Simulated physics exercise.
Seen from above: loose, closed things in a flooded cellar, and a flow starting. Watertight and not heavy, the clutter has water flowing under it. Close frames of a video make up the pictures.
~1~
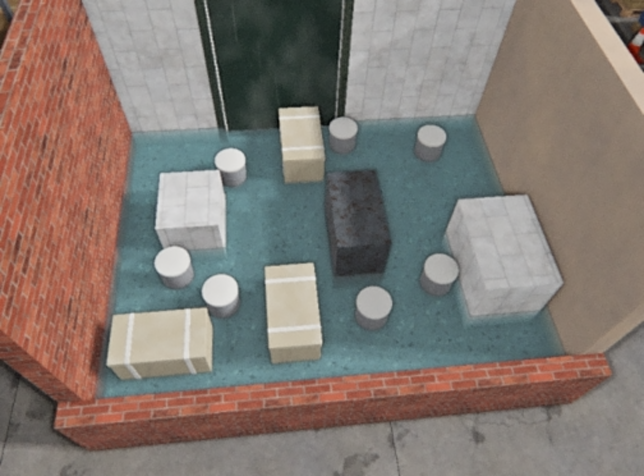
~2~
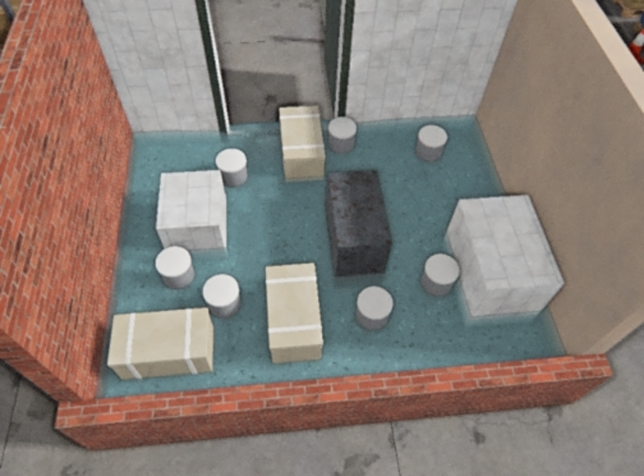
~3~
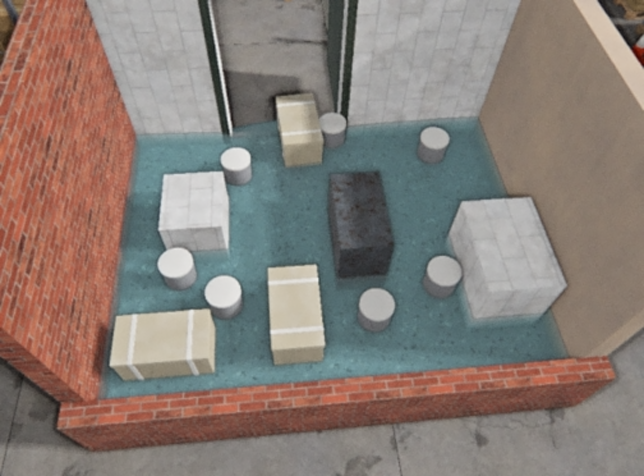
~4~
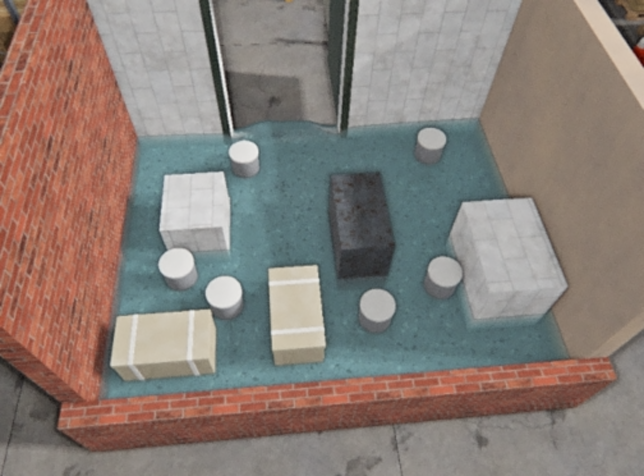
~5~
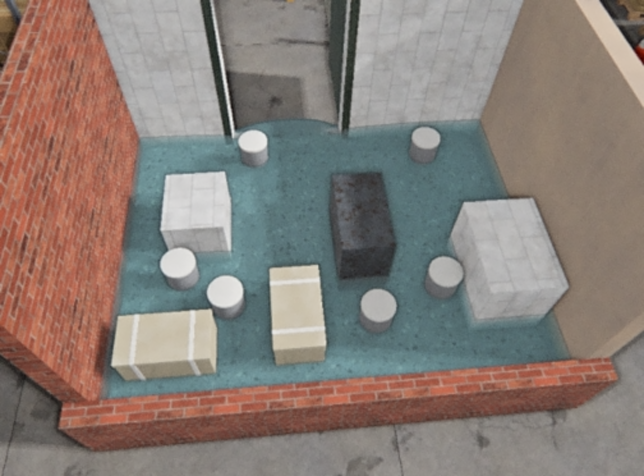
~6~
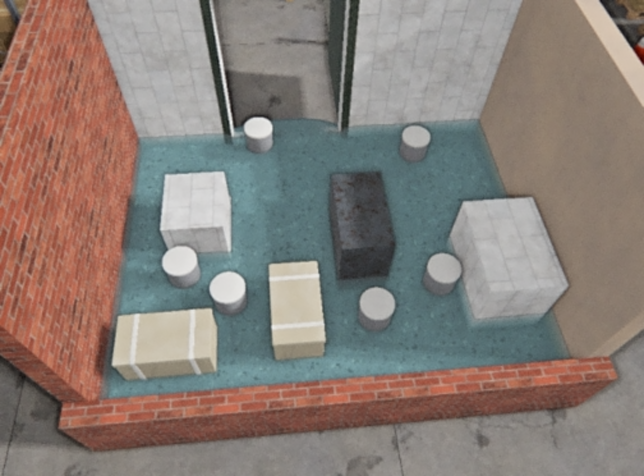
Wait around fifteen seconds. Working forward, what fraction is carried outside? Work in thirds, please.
From what I can see, the part that leaves comes to no less than two thirds.
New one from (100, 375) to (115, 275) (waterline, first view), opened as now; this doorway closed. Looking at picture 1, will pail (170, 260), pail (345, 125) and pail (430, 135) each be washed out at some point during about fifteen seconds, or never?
Object one: Leaves; object two: Remains; object three: Remains.
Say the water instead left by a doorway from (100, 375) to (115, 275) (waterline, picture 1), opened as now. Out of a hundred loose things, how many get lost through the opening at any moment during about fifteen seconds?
Close to 60 %, I think.
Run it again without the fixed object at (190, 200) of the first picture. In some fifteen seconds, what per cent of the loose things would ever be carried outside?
70 in a hundred.
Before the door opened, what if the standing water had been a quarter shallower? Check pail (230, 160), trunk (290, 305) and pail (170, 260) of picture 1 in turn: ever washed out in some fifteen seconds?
One after the other: Swept away, swept away, remains.
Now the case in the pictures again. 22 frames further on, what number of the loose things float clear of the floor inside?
Tally: 6.
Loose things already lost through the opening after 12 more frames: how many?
4.
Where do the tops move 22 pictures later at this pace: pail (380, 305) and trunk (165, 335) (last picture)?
Approximately (315, 272), then (167, 280).
A moment on, 3 of 10 are out; 7 afloat.
Next, 4 of 10 are out; 6 afloat.
Later, 4 of 10 are out; 6 afloat.
In the end, 7 of 10 are out; 3 afloat.
